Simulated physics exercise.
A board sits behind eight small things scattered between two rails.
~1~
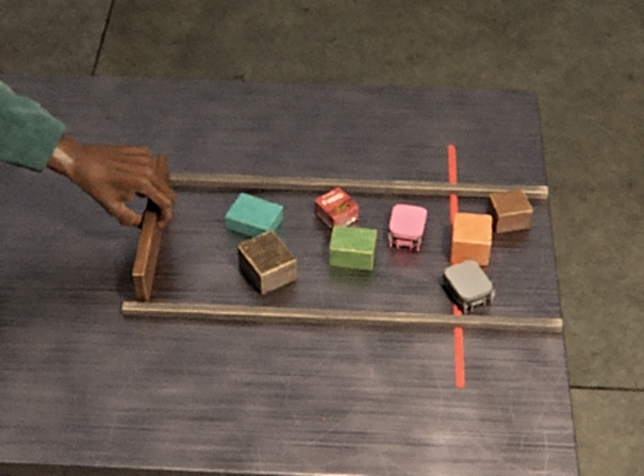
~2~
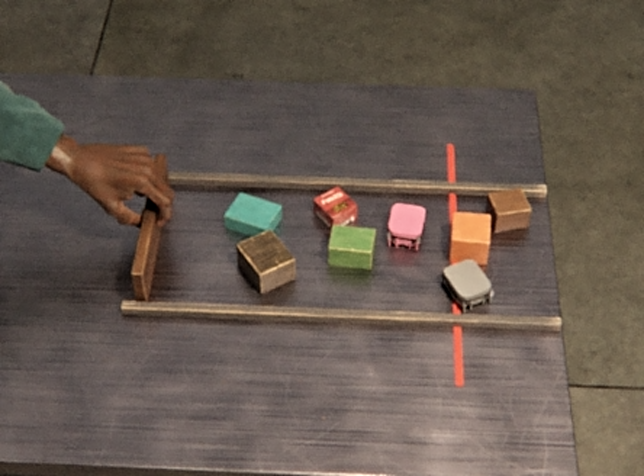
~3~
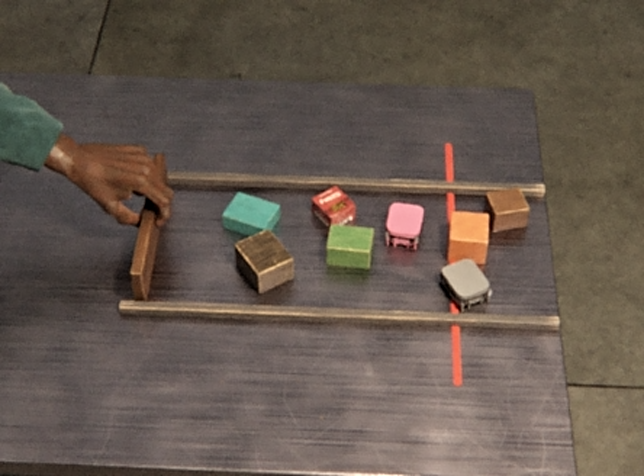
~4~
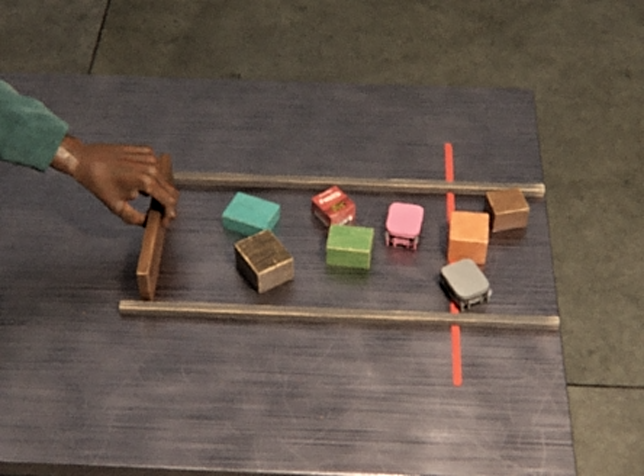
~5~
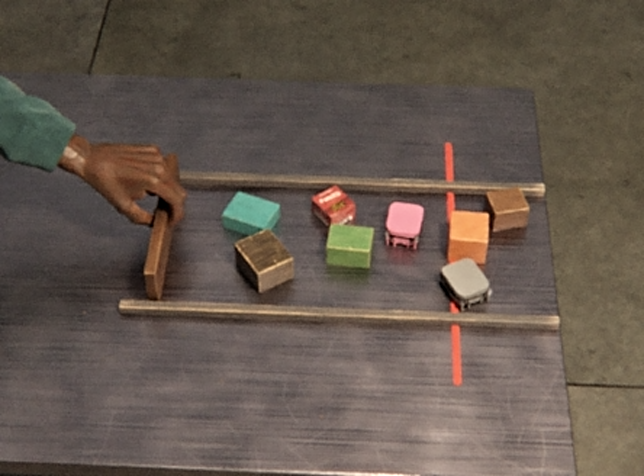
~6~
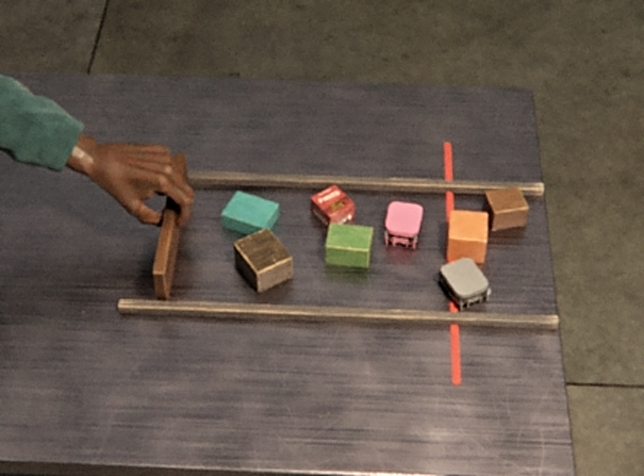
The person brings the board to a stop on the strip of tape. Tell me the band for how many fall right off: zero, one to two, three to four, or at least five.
Band: One to two.
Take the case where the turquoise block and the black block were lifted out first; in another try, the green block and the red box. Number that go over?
The first removal gives 0, the second gives 0.
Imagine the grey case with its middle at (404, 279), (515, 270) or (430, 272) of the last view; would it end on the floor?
Safe; Safe; Safe.
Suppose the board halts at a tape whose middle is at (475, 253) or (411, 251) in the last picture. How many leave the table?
It comes to 1, then 0.
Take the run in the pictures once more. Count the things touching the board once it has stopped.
Total: 2.
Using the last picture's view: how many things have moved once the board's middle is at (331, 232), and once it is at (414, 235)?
Counts: 5 and 8.
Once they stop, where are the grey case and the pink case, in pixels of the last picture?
The grey case finishes at (512, 297); the pink case finishes at (531, 227).
Early on, none off yet; brown block at rest near (505, 208); orange block at rest near (467, 236); grey case at rest near (464, 284).
A while later, none off yet; brown block at rest near (505, 208); orange block travelled a little near (482, 240); grey case at rest near (464, 284).
Finally, the number that fall off is one or two; lost, brown block.
